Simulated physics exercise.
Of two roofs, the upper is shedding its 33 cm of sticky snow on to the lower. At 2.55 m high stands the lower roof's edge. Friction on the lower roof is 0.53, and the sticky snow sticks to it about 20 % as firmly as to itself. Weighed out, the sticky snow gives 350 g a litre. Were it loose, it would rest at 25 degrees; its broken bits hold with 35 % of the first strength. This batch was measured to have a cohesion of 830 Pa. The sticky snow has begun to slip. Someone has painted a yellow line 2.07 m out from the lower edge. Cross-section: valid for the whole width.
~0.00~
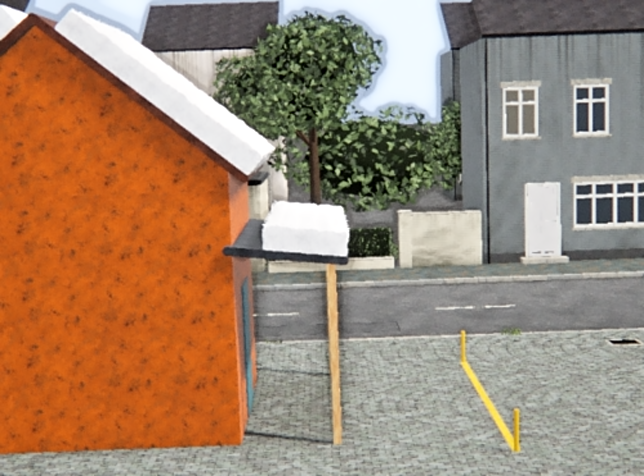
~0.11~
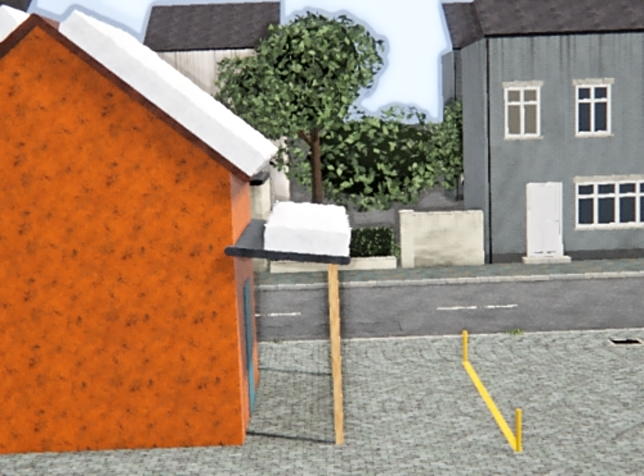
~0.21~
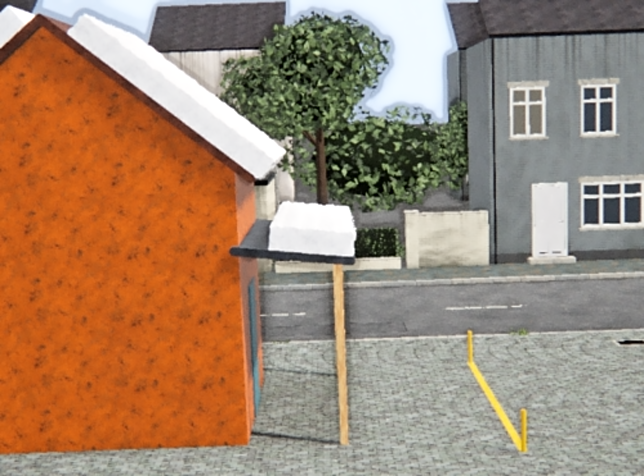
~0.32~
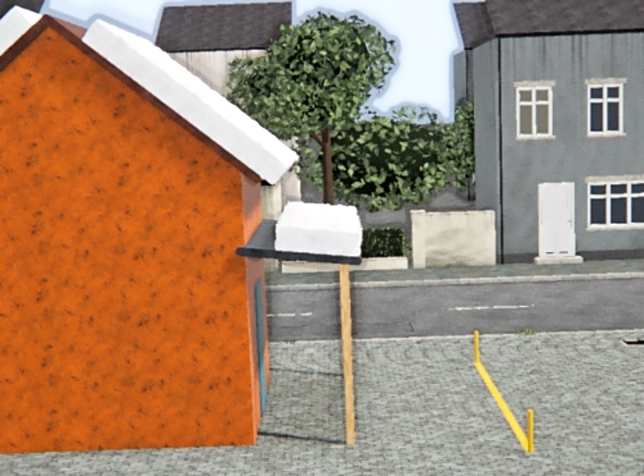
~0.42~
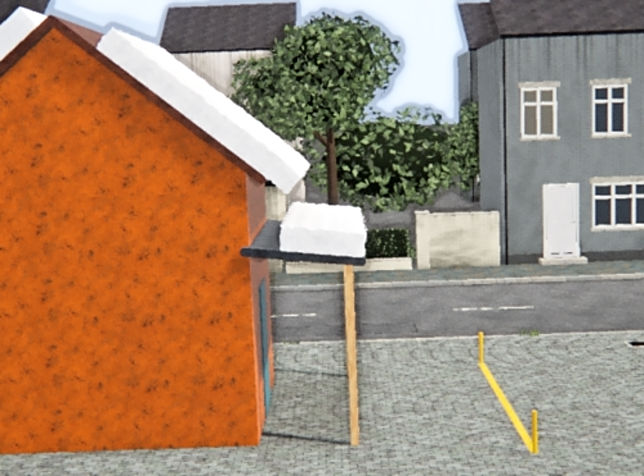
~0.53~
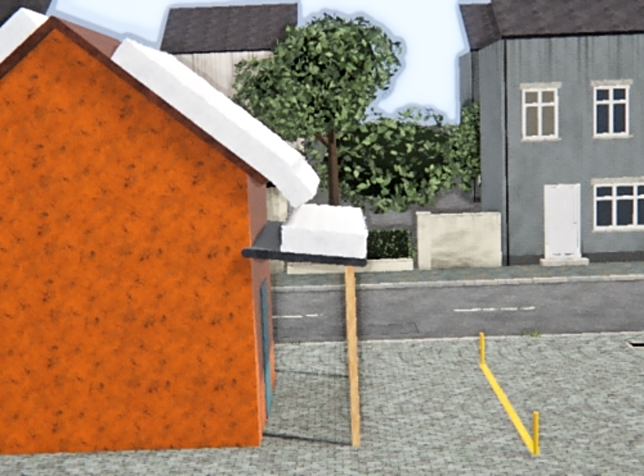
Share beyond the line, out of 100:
29 %.
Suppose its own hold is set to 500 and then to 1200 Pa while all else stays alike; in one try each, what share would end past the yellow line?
Respectively, close to 35 % and close to 20 %.
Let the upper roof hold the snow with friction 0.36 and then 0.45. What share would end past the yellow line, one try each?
Try 1: 20 %; try 2: 12 %.
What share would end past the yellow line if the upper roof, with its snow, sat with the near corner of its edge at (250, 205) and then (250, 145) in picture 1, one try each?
Try 1: Near 6 %; try 2: Near 45 %.
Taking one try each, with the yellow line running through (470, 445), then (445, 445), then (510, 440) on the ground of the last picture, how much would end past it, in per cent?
Roughly 50 %, then 60 %, then 35 %.
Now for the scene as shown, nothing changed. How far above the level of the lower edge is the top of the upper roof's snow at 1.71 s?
0.5 m, roughly.
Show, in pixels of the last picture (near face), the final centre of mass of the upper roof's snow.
(502, 410).
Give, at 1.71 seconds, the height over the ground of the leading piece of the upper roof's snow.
Close to 0.0 metres, I reckon.
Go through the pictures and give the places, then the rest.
The first frame shows leading edge of the sticky snow at (249, 160).
The second frame shows leading edge of the sticky snow at (253, 175), its middle shifted 2.2 cm.
The third frame shows leading edge of the sticky snow at (262, 178), its middle shifted 8.6 cm, 3 % of it past the upper edge, in one piece.
The fourth frame shows leading edge of the sticky snow at (275, 170), its middle shifted 20 cm, 7 % of it past the upper edge, in one piece.
The fifth frame shows leading edge of the sticky snow at (288, 176), its middle shifted 35 cm, 12 % of it past the upper edge, in one piece.
The sixth frame shows leading edge of the sticky snow at (301, 182), its middle shifted 56 cm, 19 % of it past the upper edge, cracking.
After 1.07 s, none is below the lower edge and 0 % is past the line.
After 1.71 s, 50 % is below the lower edge and 0 % is past the line.
After 2.36 s, 77 % is below the lower edge and 29 % is past the line.
After 3.00 s, 77 % is below the lower edge and 29 % is past the line.
After 3.30 s, at the end, 77 % is below the lower edge and 29 % is past the line.
